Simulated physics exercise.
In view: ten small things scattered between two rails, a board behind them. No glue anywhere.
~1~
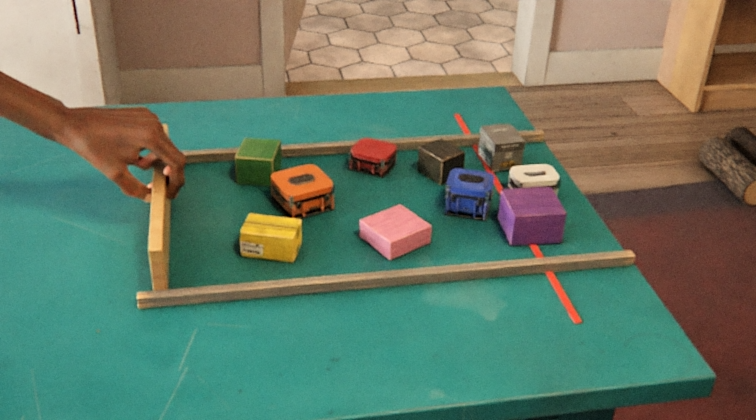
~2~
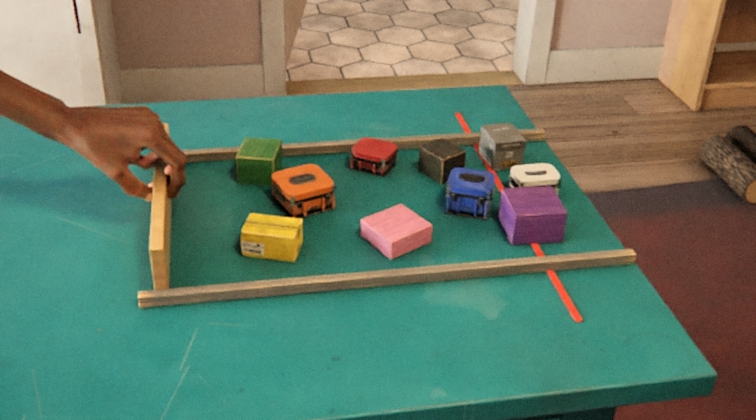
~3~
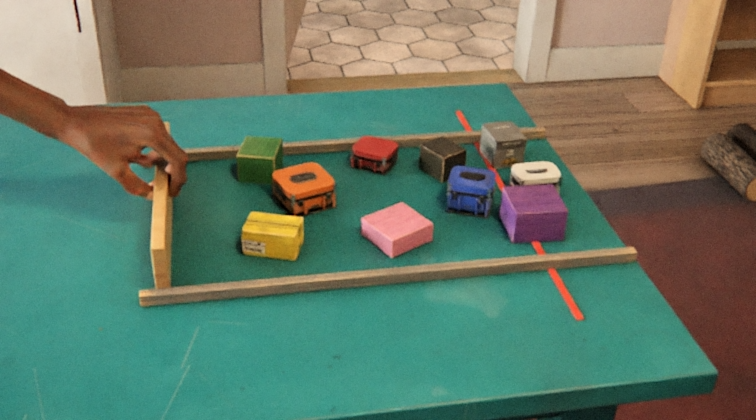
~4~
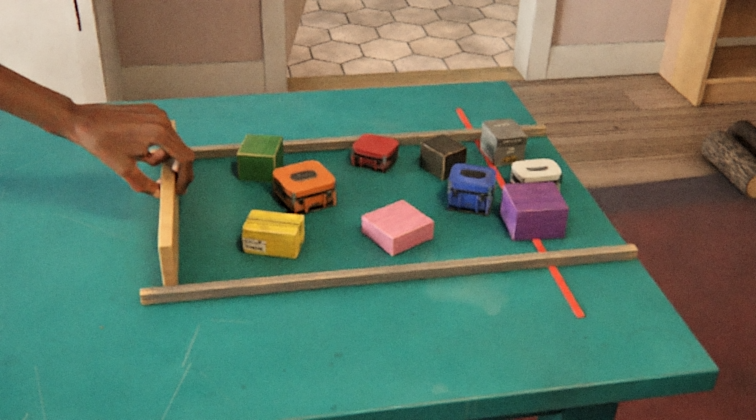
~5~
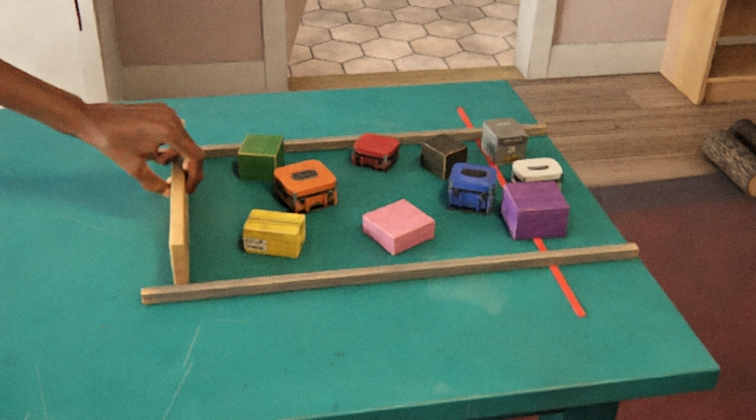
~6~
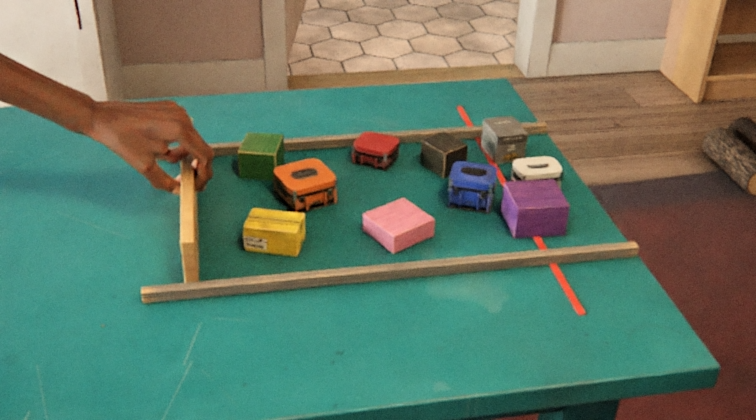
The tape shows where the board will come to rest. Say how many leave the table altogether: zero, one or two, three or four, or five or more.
As it turns out, the number that fall off is three or four.
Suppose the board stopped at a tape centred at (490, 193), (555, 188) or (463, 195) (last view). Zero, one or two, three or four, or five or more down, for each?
One after another: Just one or two; more than four; not one.
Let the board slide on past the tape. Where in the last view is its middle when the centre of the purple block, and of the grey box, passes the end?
For the purple block at (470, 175), for the grey box at (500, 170).
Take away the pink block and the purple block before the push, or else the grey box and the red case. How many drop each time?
Fallen: 2, and 2 in the other try.
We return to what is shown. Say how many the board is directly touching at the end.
That makes 3.
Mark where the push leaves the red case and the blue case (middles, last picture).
First (533, 136), then (583, 179).
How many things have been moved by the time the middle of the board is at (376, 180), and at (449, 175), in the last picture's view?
At the one place 6, at the other 10.
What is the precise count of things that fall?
It comes to 3.
Soon after, none off yet; white case at rest near (536, 177); grey box at rest near (504, 140); purple block at rest near (534, 209).
After that, none off yet; white case at rest near (536, 177); grey box at rest near (504, 140); purple block displaced a little near (558, 207).
In the end, the number that fall off is three or four; gone, purple block, grey box and white case.
